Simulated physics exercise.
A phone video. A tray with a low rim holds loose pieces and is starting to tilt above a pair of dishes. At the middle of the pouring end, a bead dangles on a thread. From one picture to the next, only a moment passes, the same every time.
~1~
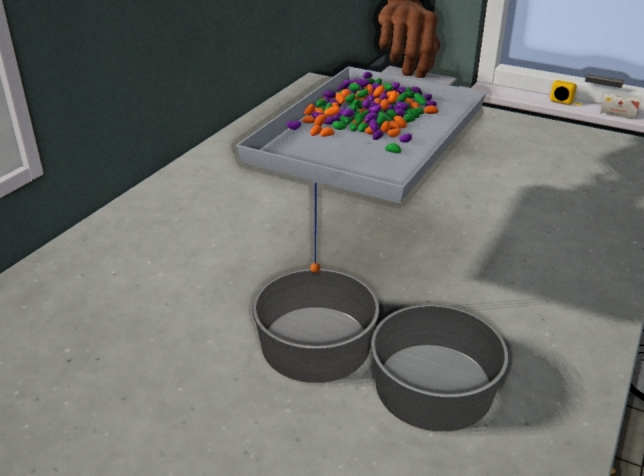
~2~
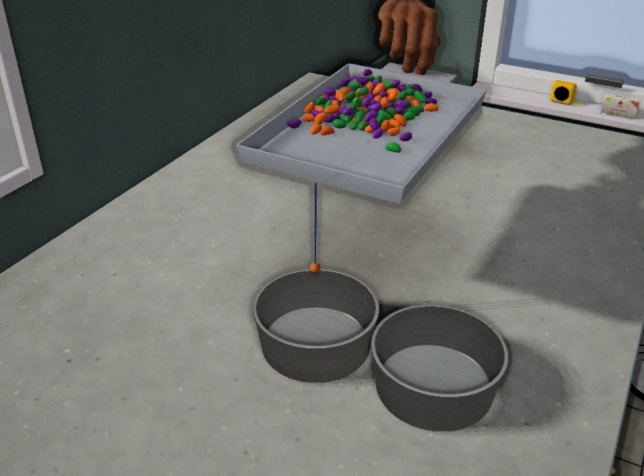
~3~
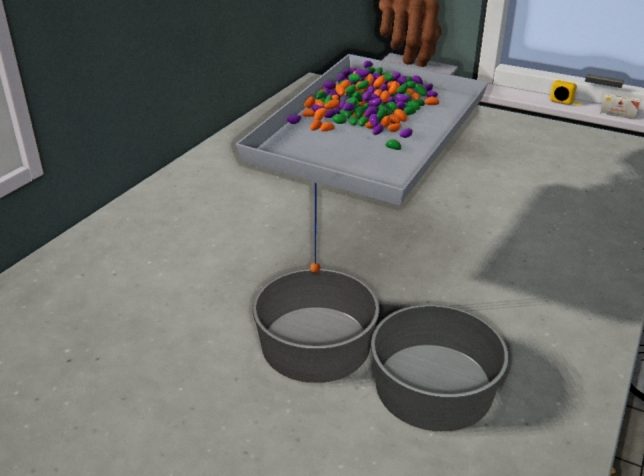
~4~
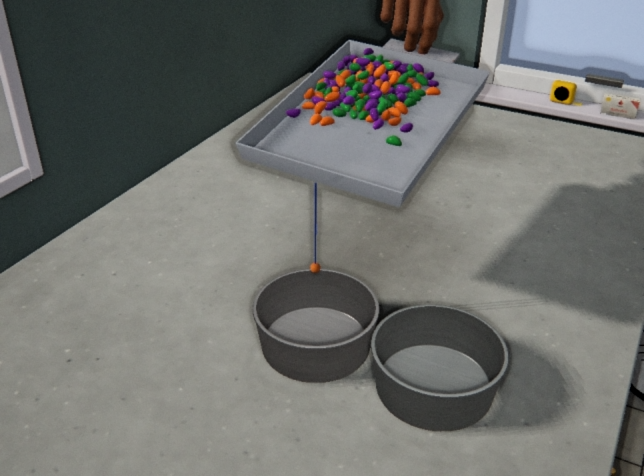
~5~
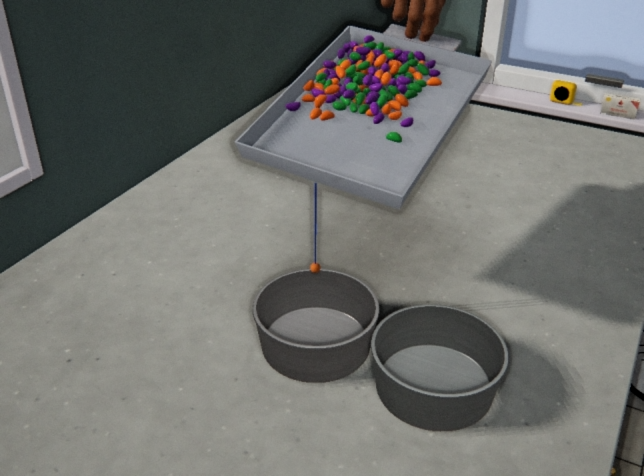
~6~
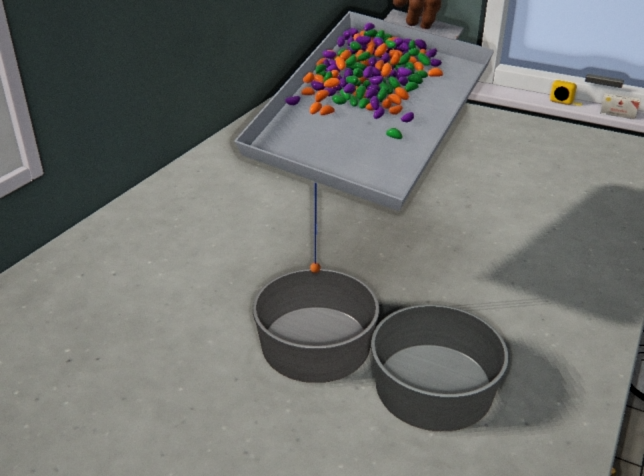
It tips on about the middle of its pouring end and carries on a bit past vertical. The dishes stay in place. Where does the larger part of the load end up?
The larger part ends up in the left dish.
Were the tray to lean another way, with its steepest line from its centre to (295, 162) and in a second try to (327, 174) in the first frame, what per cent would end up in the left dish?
About 20 % and about 60 %.
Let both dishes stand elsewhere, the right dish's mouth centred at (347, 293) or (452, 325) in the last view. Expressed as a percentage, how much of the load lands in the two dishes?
First try: Around 60 percent; second try: Around 60 percent.
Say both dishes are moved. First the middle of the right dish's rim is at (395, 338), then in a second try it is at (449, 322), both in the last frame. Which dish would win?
The rightmost dish, then the leftmost dish.
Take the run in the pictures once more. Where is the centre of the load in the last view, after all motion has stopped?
Near pixel (342, 349).
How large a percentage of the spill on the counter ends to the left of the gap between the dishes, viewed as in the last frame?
It comes out at roughly 50 percent.
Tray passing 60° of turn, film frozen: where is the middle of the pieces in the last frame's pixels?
Near (368, 168).
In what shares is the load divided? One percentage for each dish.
Final share: Left dish at 60 per cent, right dish at 20 per cent.
Soon after the last picture, tray tipped steeply; most on the tray; a small part in the air.
A little later, tray tipped right over; about half on the tray; a small part in the right dish; about a quarter in the left dish; a small part outside both; a stray few in the air.
Later still, tray tipped past a quarter turn; about a quarter in the right dish; about two thirds in the left dish; about a quarter outside both.
At rest, tray tipped past a quarter turn; about a quarter in the right dish; about two thirds in the left dish; about a quarter outside both.
